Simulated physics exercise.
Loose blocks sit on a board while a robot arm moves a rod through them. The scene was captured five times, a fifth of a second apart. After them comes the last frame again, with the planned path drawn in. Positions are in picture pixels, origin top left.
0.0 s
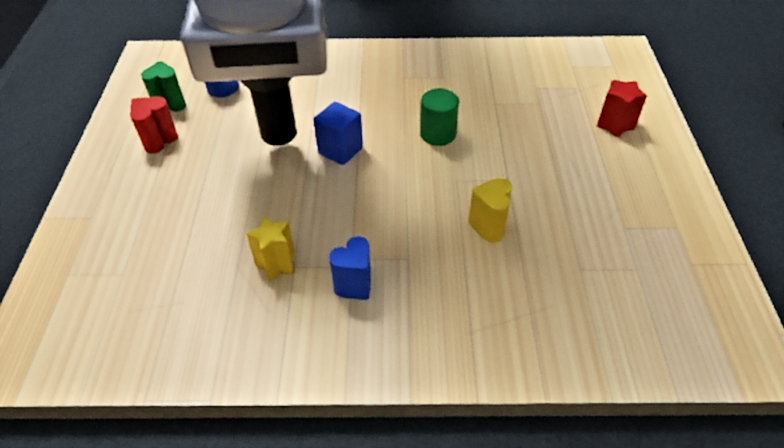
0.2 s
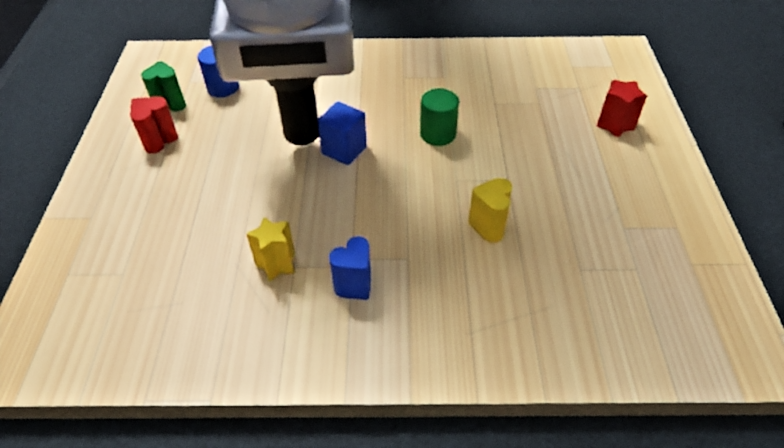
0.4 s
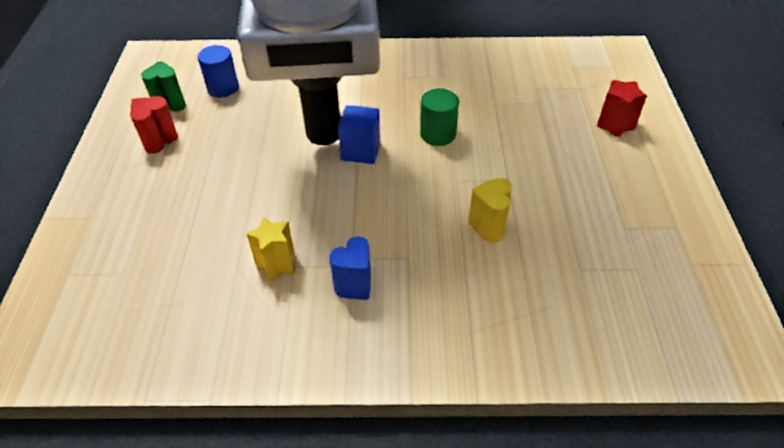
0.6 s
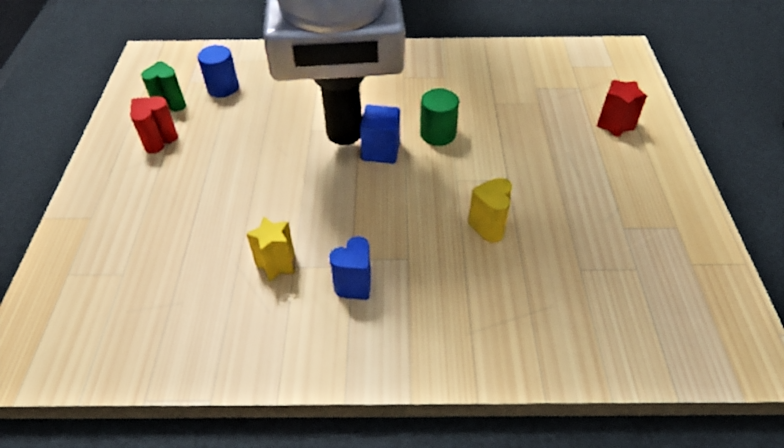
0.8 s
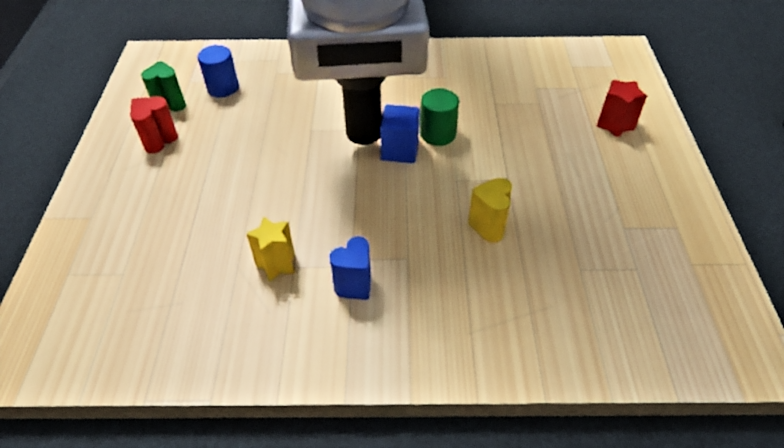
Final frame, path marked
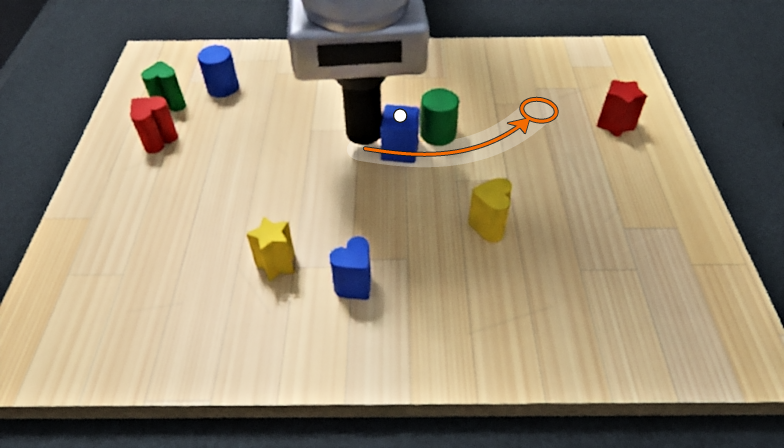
To begin with, a robot arm holds a dark rod just left of a blue block on a wooden board scattered with red, green, yellow and blue pieces. The rod moves right and pushes the block, which turns slightly, then slides steadily right until it sits close beside the green cylinder.
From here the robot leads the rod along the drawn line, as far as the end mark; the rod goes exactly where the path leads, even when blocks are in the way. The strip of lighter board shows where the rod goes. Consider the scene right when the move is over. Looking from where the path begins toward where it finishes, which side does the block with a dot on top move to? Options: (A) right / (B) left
I'll go with A - right.
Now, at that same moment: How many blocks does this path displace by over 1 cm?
My prediction: Two blocks.
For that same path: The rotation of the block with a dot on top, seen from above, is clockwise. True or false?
My answer: True.
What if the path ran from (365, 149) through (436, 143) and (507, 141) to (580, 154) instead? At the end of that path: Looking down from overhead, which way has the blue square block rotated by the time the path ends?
Answer: With the clock.
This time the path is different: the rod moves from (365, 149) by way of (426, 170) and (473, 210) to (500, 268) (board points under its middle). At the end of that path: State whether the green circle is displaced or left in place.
Answer: Moved.
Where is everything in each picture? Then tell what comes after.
In the first frame, lower end of the rod (279, 135), tops of blocks, blue square block (337, 115), green circle (440, 99), red star (627, 89).
In the second frame, rod (302, 135), blue square block (341, 115).
In the third frame, rod (324, 135), blue square block (359, 116).
In the fourth frame, rod (345, 135), blue square block (380, 116).
In the fifth frame, rod (364, 135), blue square block (400, 116), green circle (440, 99), red star (627, 89).
The drawn path runs from (365, 149) via (433, 154) and (496, 140), ending at (539, 110); the dot is on the blue square block.
On the path given first. One third of the way, rod (435, 140); blue square block (474, 121); green circle (455, 96).
Two thirds of the way, rod (499, 125); blue square block (536, 118), turned 30° clockwise; green circle (466, 90).
At the end, rod (542, 96); blue square block (541, 118), turned 40° clockwise; green circle (466, 90); red star not moved.
